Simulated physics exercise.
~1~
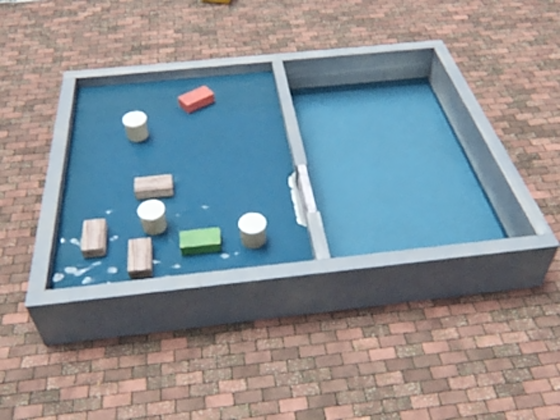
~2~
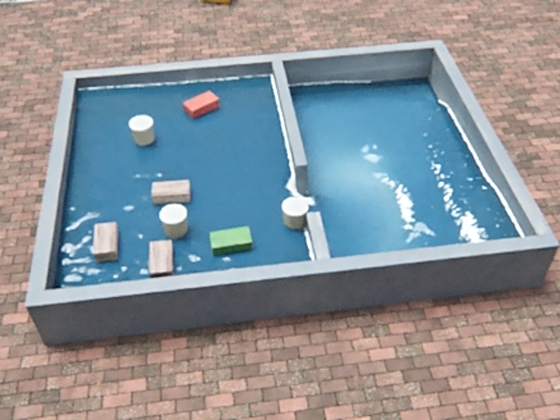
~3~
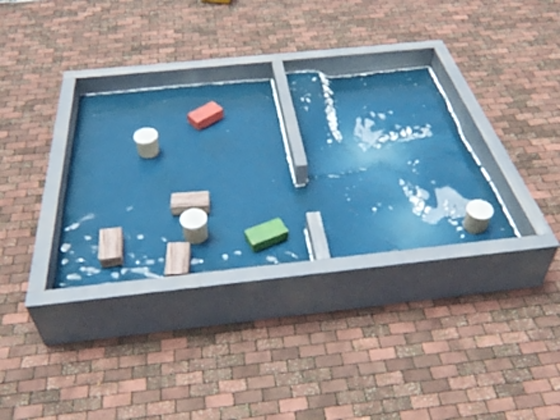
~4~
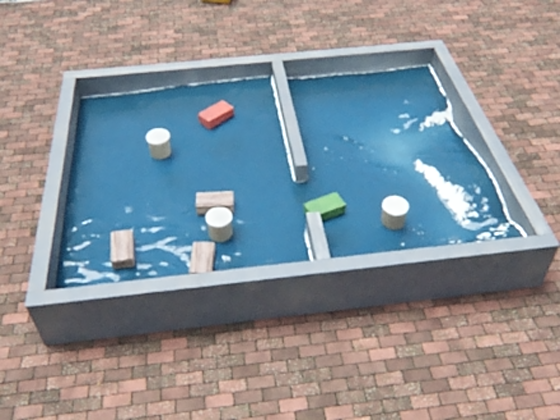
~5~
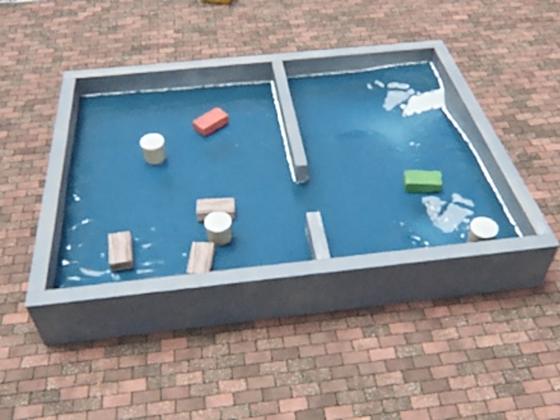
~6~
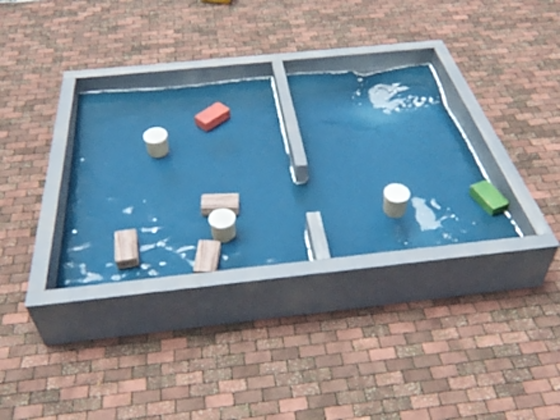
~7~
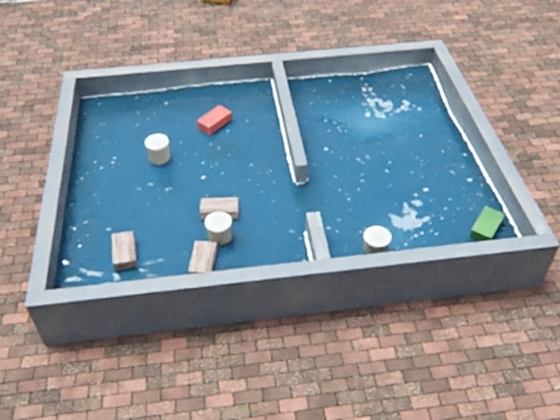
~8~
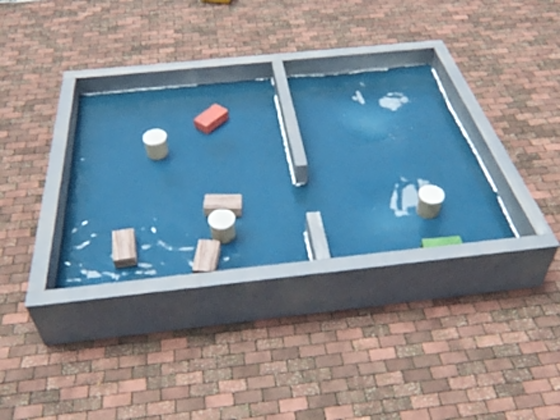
A grey rectangular basin, seen from above at an angle, sits on reddish brick paving, split by a divider into two pools of blue water. The left pool holds white cylinders, brown blocks, a red block near the top and a green block near the bottom. A gap opens in the divider, and a white cylinder slips through and drifts far right, followed by the green block. The rest shift slightly rightward. The cylinder moves back and forth while the green block reaches the right wall, then slides down. Finally both float at lower right, while the red block remains left.
